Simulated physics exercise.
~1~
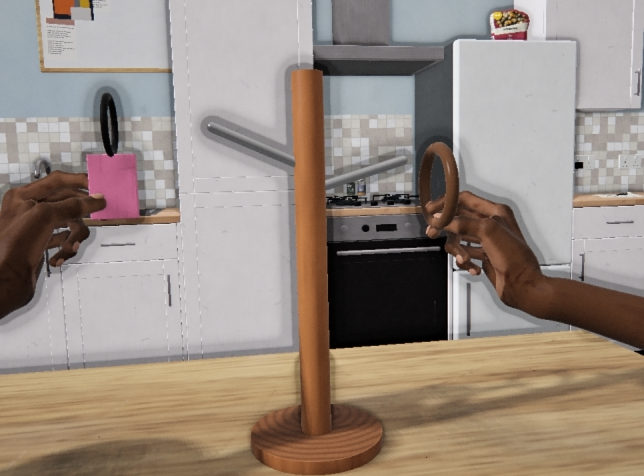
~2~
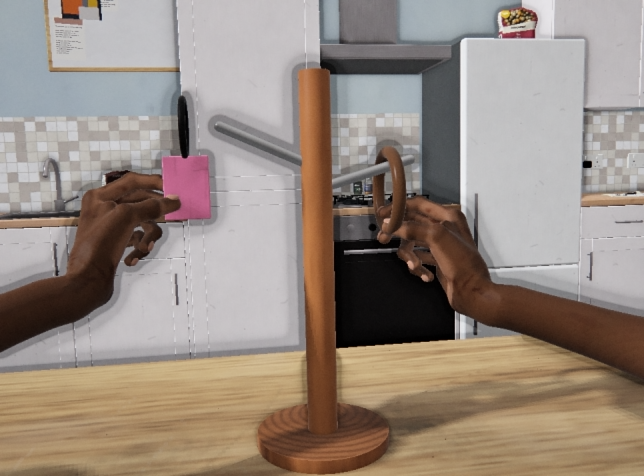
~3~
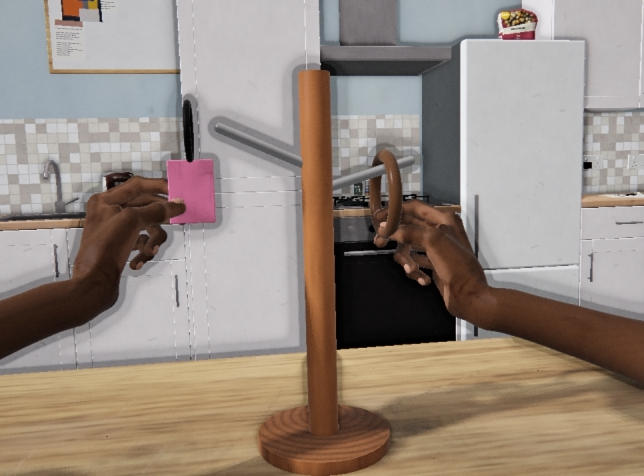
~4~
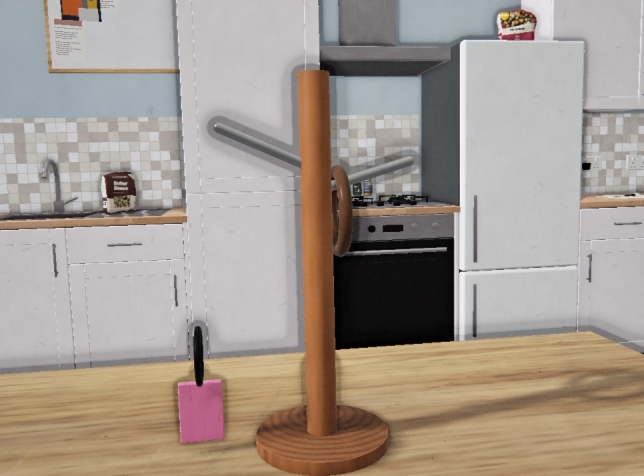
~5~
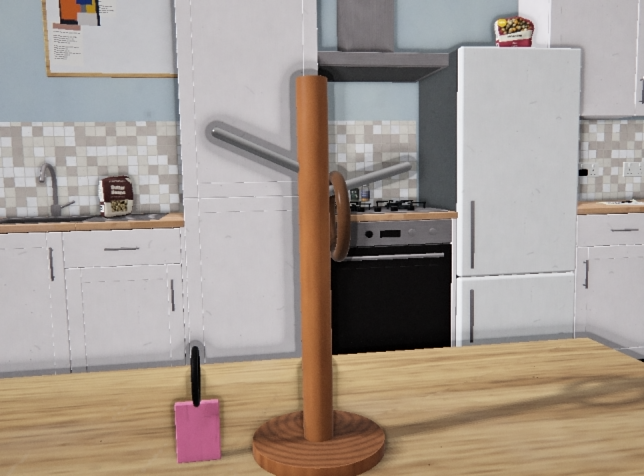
Two hands release a pink tag, which drops, and a brown ring, which hangs on a peg.
